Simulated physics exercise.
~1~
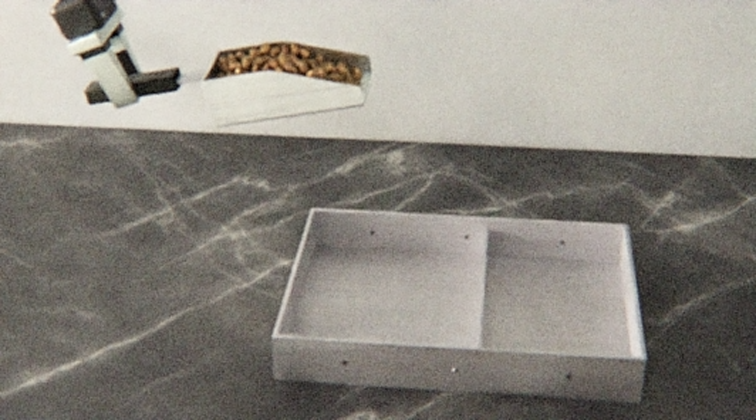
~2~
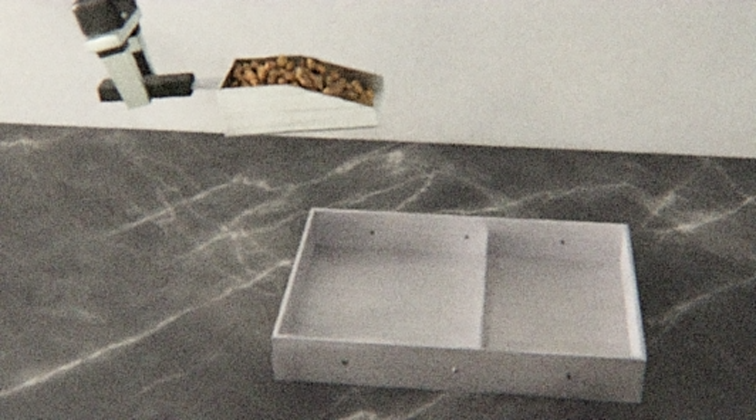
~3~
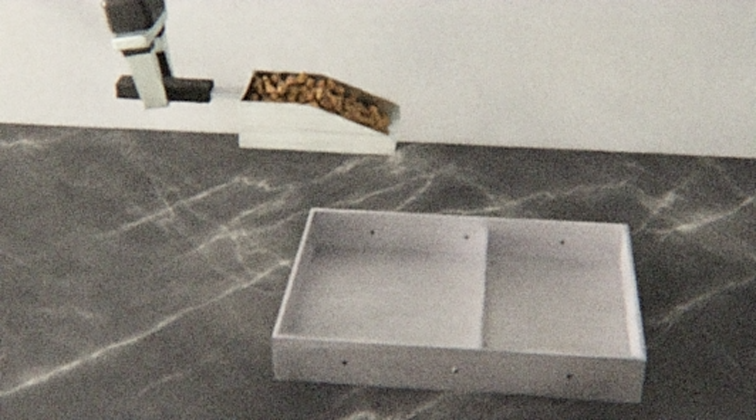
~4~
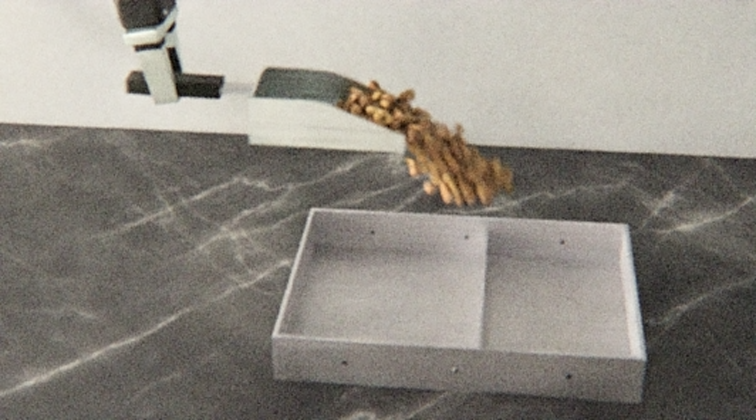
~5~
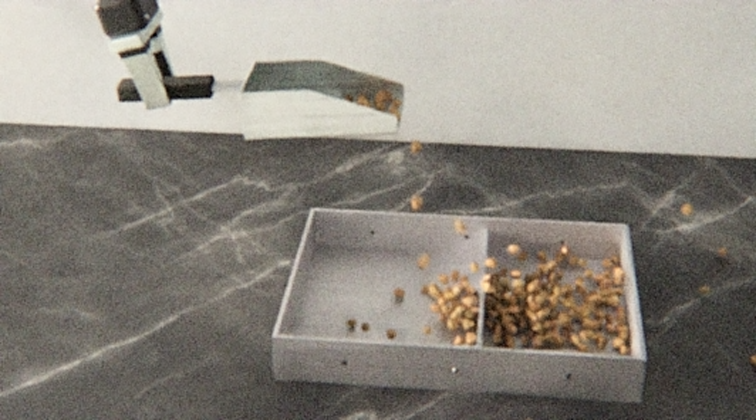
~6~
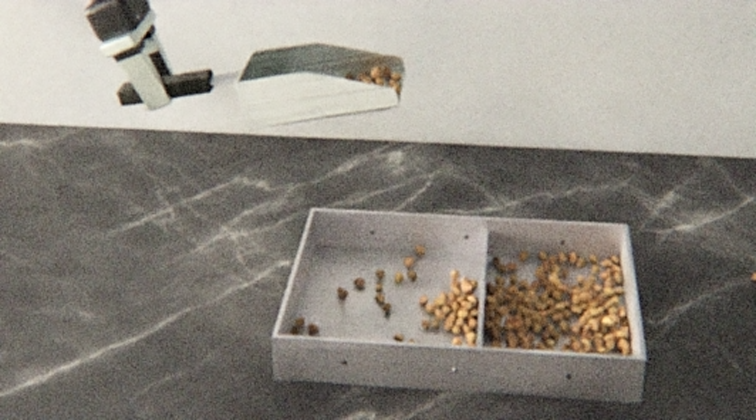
On a dark marbled surface against a pale wall, a shallow light-coloured tray with two compartments sits beneath a metal scoop held by a mechanical arm. The scoop, heaped with brown beans, moves right and down while its open end dips. The beans slide forward and spill over the lip in a thick stream toward the tray. Most land in the right compartment, some fall in the left, and a few stray past the tray. The scoop tips back and rises slightly, still holding a small cluster, with the right side thickly covered and the left only partly.
